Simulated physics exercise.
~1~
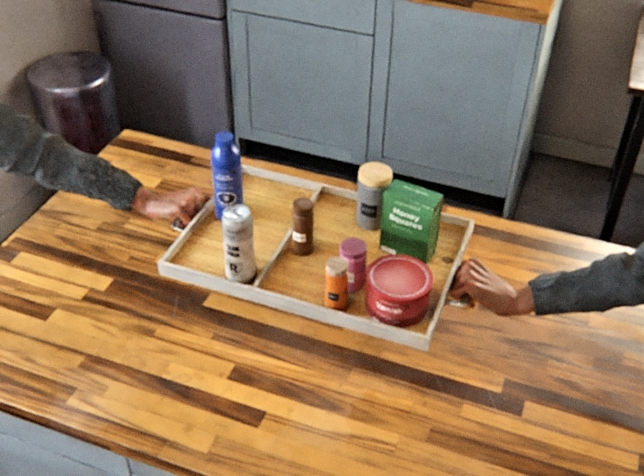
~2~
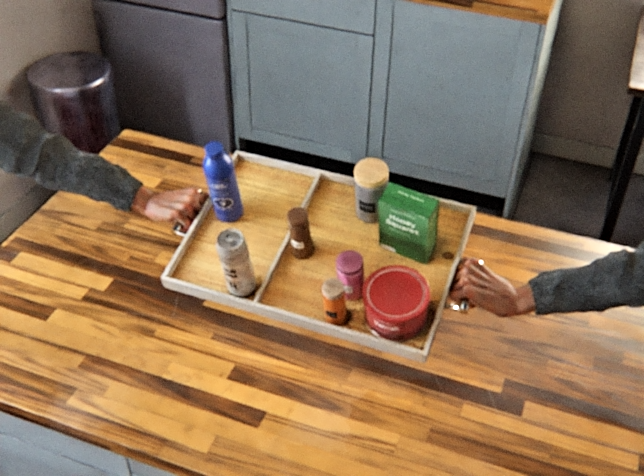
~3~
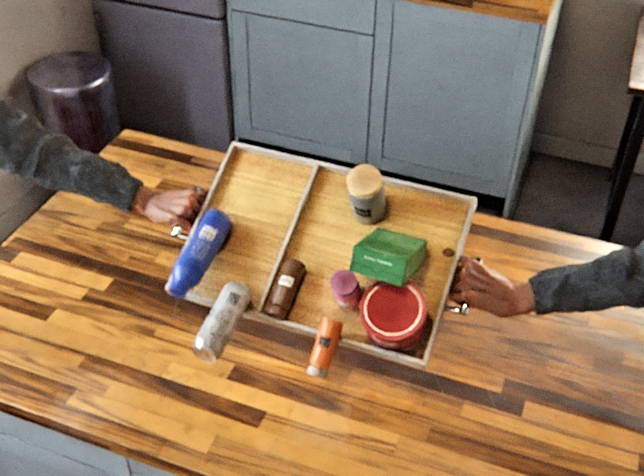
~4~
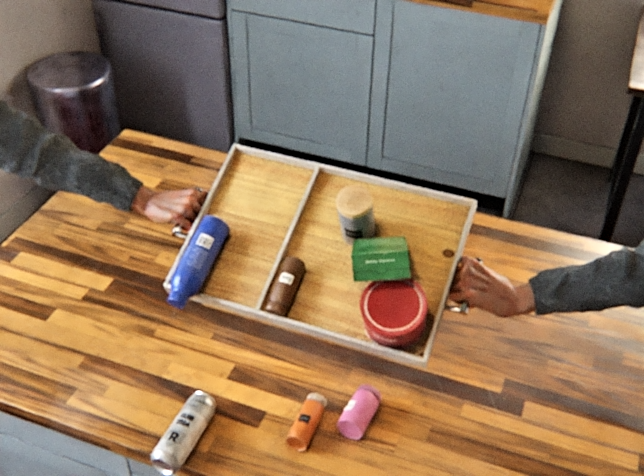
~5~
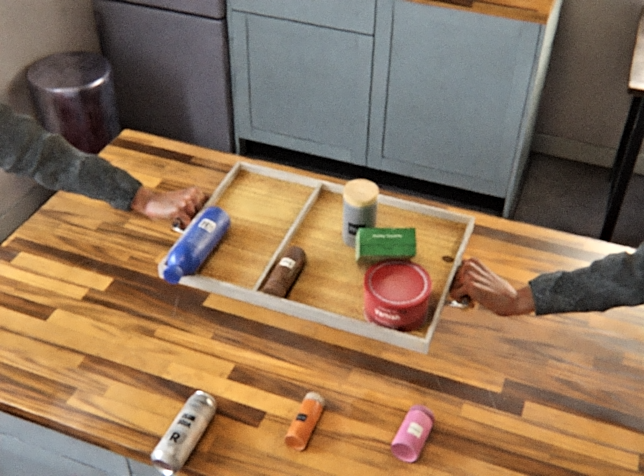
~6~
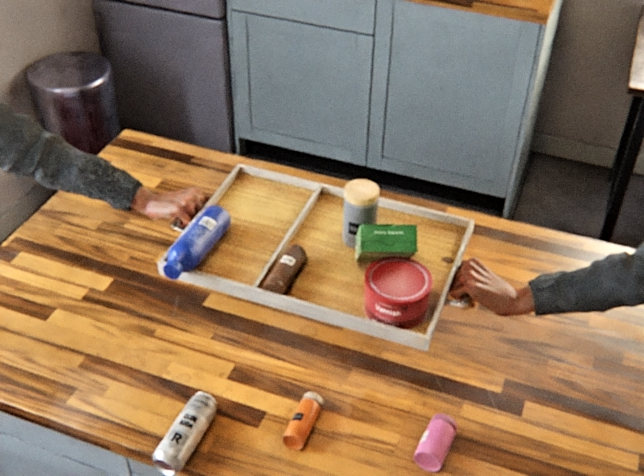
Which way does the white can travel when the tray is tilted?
The white can moves down the view, sliding off the near edge of the tray and ending on its side on the wooden table.
A tray held by two hands tips nearward, spilling three containers, then levels again.
